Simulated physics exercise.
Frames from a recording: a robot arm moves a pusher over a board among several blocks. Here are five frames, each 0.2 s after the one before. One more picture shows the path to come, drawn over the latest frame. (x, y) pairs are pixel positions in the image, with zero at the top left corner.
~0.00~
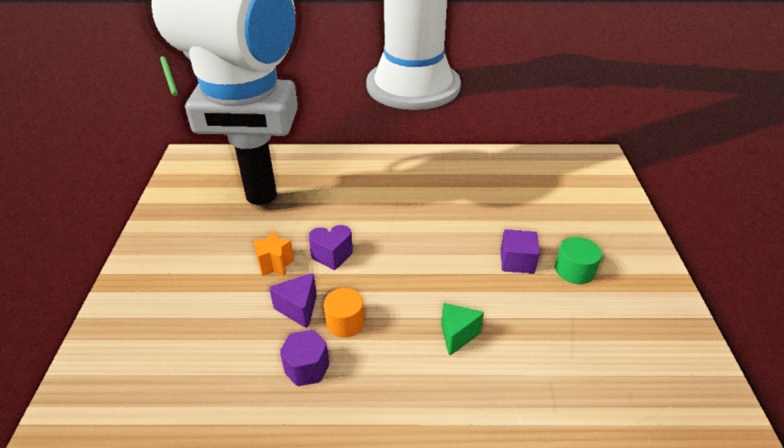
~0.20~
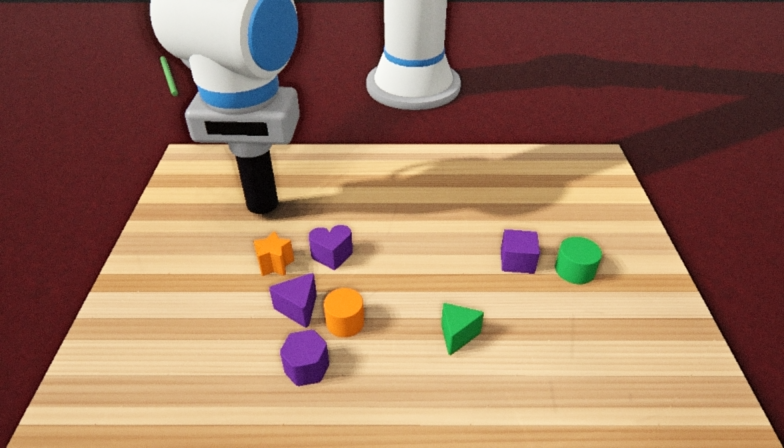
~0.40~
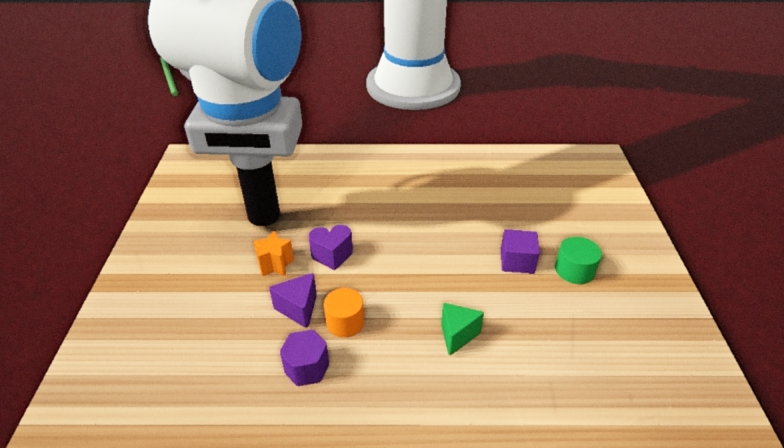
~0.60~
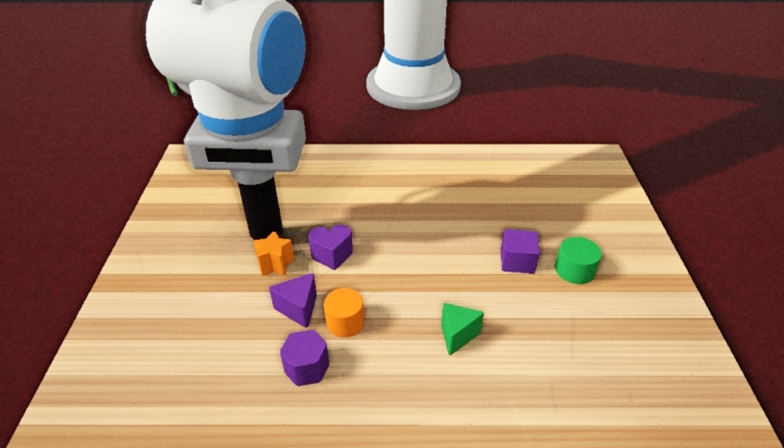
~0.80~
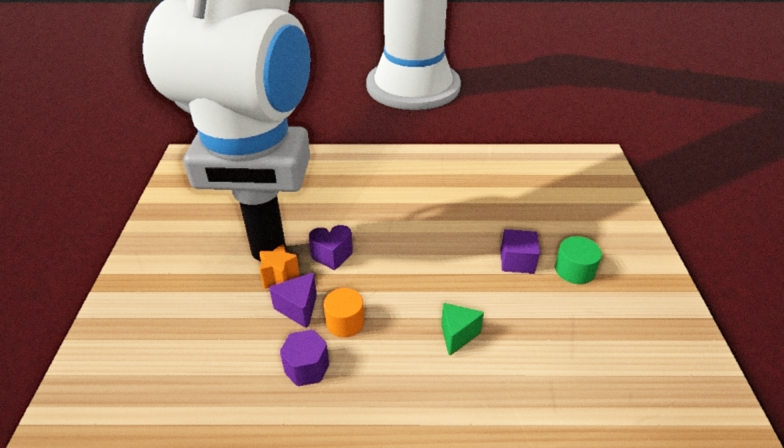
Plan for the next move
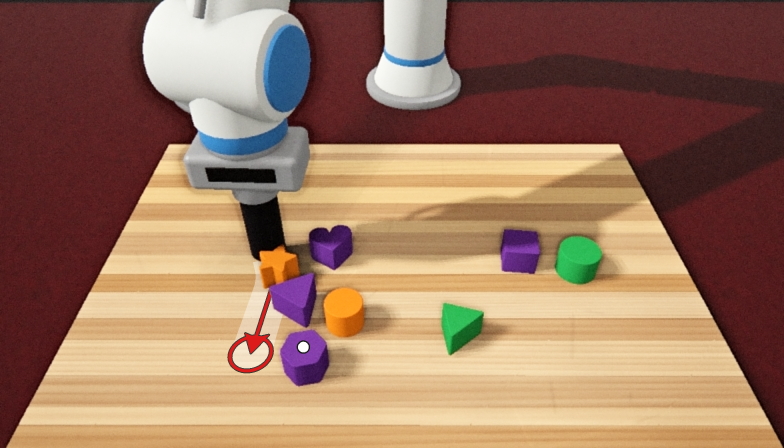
At first, a robot arm holds a black pusher near the upper left of a wooden board scattered with purple, orange and green blocks. The pusher moves down toward the orange star, then nudges it slightly downward and right, close to the purple three-sided block, while the other blocks stay still.
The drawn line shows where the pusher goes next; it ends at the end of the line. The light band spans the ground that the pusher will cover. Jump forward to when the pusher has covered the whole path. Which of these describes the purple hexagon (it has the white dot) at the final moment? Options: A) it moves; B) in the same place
A.
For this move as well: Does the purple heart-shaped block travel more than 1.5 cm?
No - that is not the case.
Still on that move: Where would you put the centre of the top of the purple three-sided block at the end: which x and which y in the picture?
That would be at about pixel (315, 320).
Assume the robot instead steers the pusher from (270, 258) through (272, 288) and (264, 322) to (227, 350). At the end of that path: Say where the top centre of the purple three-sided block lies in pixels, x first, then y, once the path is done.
It ends at (315, 319).
The drawn path runs from (270, 258) by way of (273, 286) and (262, 318) to (251, 353); the dot is on the purple hexagon.
The first path, step by step. One third of the way, pusher (271, 279); orange star block (279, 288); purple three-sided block (303, 304), turned 40° anticlockwise.
Two thirds of the way, pusher (260, 311); orange star block (276, 319), turned 15° anticlockwise; purple three-sided block (312, 317), turned 50° anticlockwise.
At the end, pusher (249, 346); orange star block (280, 341), turned 50° anticlockwise; purple three-sided block (315, 320), turned 60° anticlockwise; purple hexagon (317, 359); purple heart-shaped block not moved; orange cylinder not moved.
